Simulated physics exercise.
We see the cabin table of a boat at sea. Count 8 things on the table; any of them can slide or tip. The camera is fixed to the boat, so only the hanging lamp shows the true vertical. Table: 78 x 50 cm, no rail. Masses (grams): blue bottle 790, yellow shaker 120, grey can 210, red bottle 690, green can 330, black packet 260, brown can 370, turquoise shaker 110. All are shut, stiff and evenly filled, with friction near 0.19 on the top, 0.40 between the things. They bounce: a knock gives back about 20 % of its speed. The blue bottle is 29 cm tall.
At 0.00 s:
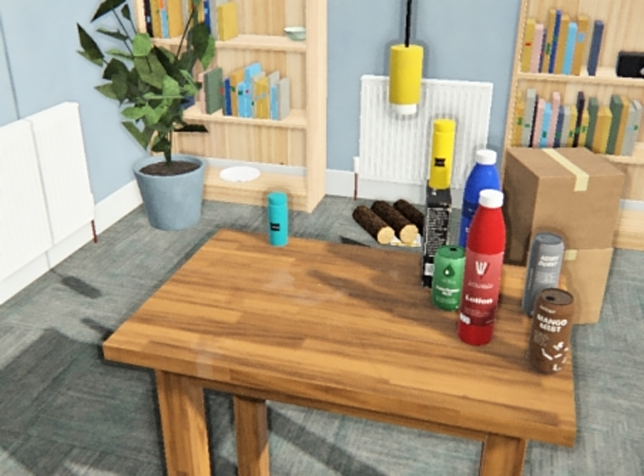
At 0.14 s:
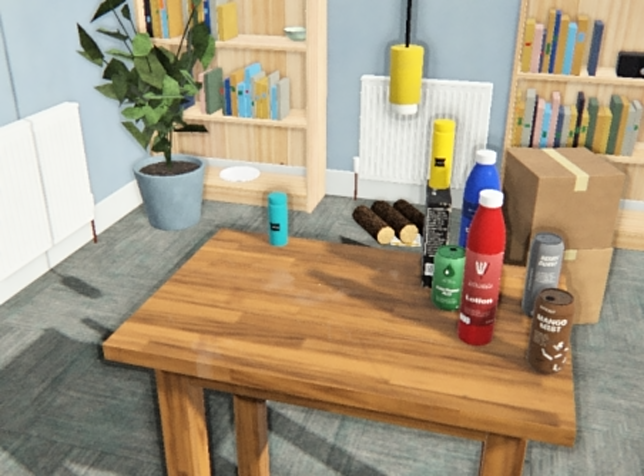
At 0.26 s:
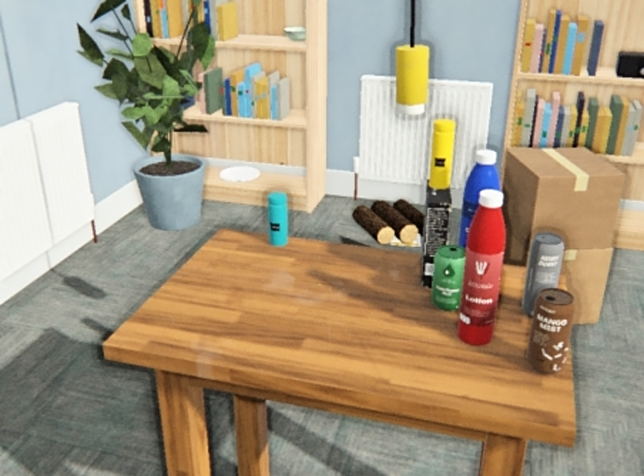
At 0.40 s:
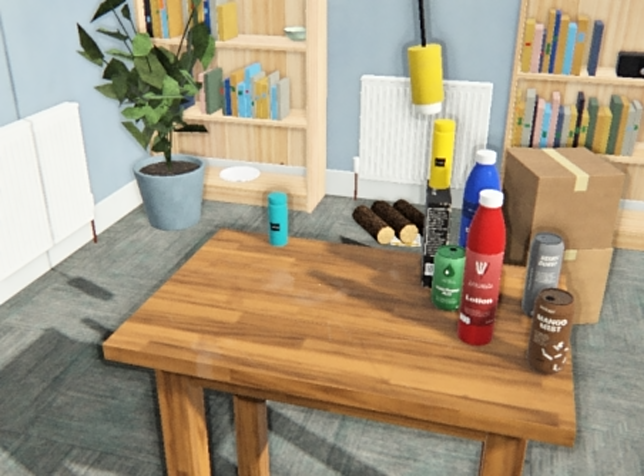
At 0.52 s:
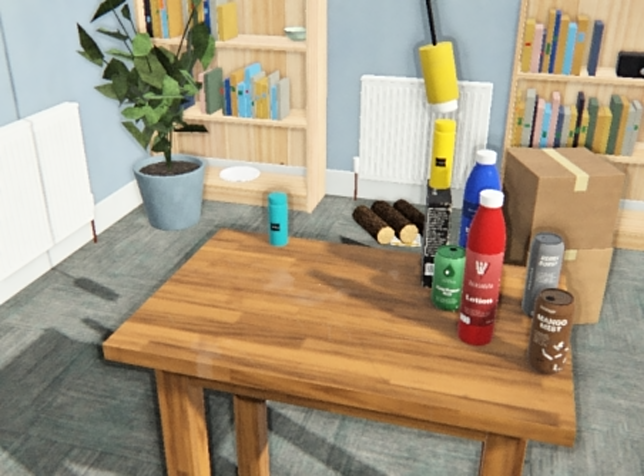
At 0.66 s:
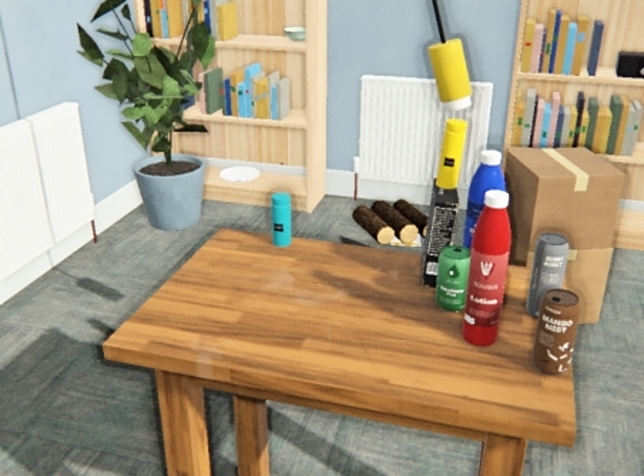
Yellow hanging lamp swinging gradually to the right above a wooden table, then bottles, cans and shakers shifting very slightly right.
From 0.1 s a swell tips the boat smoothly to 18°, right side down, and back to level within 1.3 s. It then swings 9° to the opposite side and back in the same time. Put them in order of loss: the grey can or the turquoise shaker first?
It is the former, the grey can.
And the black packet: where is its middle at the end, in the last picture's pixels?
Around (525, 274).
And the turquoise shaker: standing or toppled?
The turquoise shaker stays upright.
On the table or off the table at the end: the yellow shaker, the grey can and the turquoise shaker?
The yellow shaker ends off the table; the grey can finishes off the table; the turquoise shaker is still on the table.
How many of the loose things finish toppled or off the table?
7 of them.
After 1.16 s, boat heeled 5°, right side down; blue bottle, yellow shaker, grey can, red bottle and brown can now off the table; turquoise shaker moved 19 cm near (357, 229); black packet on its side.
After 1.46 s, boat level; green can now off the table; turquoise shaker moved 24 cm near (382, 232); black packet on its side.
In the end (3.2 s), off the table, blue bottle, yellow shaker, grey can, red bottle, green can and brown can; toppled on the table, black packet; not toppled but over 5 cm from the start, turquoise shaker. At the end, from the last picture's camera, turquoise shaker near (382, 232). Grey can went at 0.88 s; turquoise shaker was never lost.
